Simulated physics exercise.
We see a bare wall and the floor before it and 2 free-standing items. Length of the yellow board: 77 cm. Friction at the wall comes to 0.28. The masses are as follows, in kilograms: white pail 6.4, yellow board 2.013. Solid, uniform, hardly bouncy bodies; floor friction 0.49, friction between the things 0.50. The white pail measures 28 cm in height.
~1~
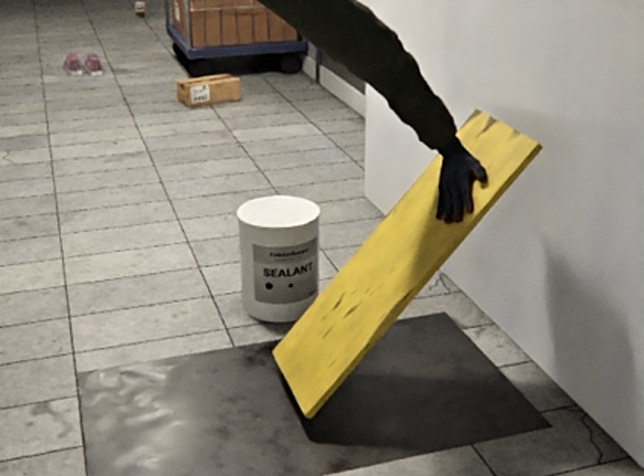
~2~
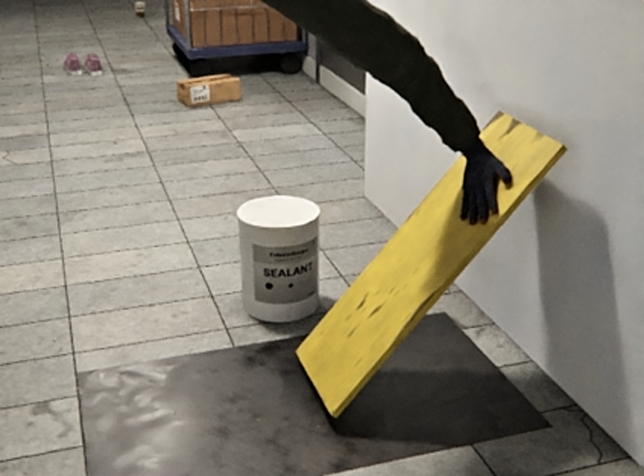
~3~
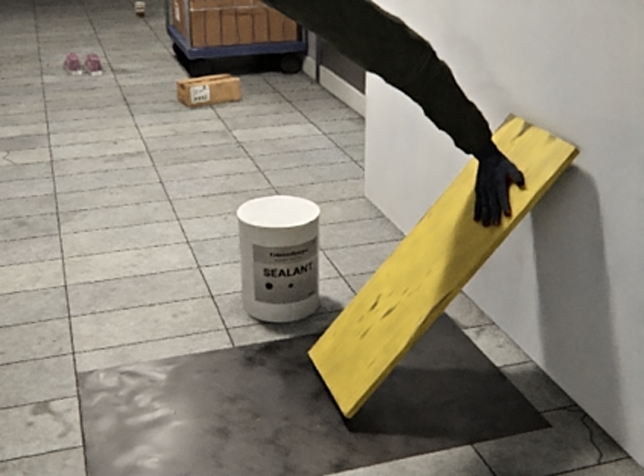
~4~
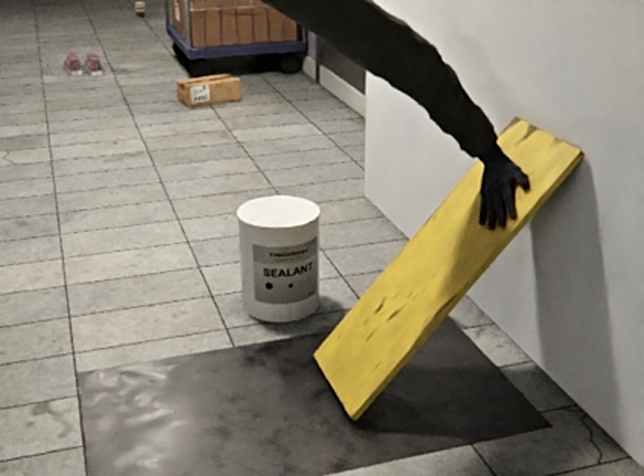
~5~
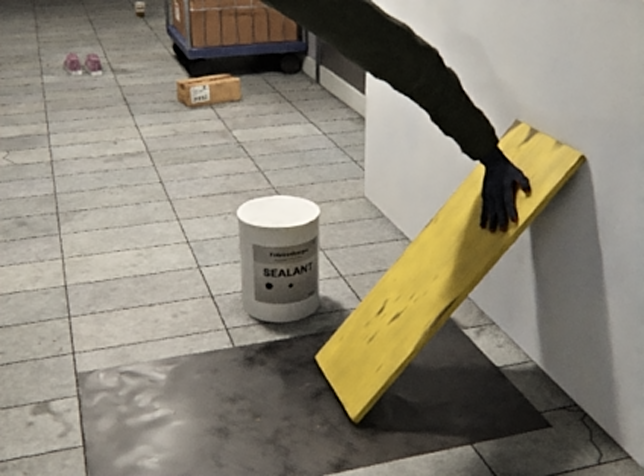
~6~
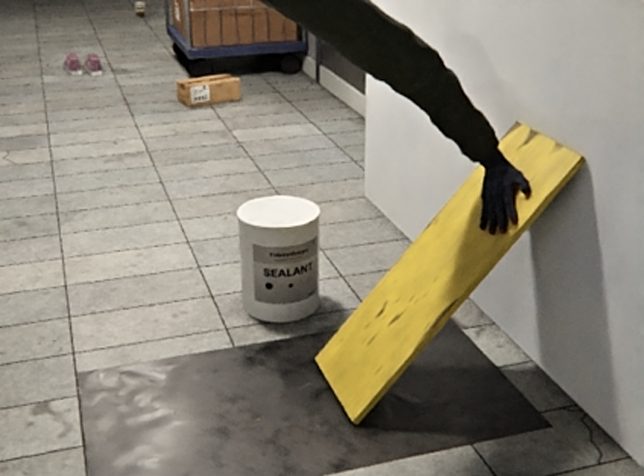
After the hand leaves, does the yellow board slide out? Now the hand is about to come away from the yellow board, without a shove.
No - I'd say it rests.
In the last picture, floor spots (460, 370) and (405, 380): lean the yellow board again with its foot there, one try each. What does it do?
First time round it does not slip; second time round it does not slip.
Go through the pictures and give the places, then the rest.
In the first frame, 12 cm from its place; yellow board (397, 258); white pail (280, 258).
In the second frame, 6 cm from its place; yellow board (421, 259); white pail (280, 258).
In the third frame, 3 cm from its place; yellow board (433, 260); white pail (280, 258).
In the fourth frame, 1 cm from its place; yellow board (439, 263); white pail (280, 258).
Propped up under the hand; yellow board (440, 266); white pail (280, 258), in the fifth frame.
Propped up under the hand; yellow board (440, 267); white pail (280, 258), in the sixth frame.
Then, 0.30 s past the last view, nothing moves.
Then, 0.80 s past the last view, yellow board resting near (440, 268).
Finally, both still in place (within 10 cm). Final places as that camera would see them, yellow board near (440, 268). The board holds.
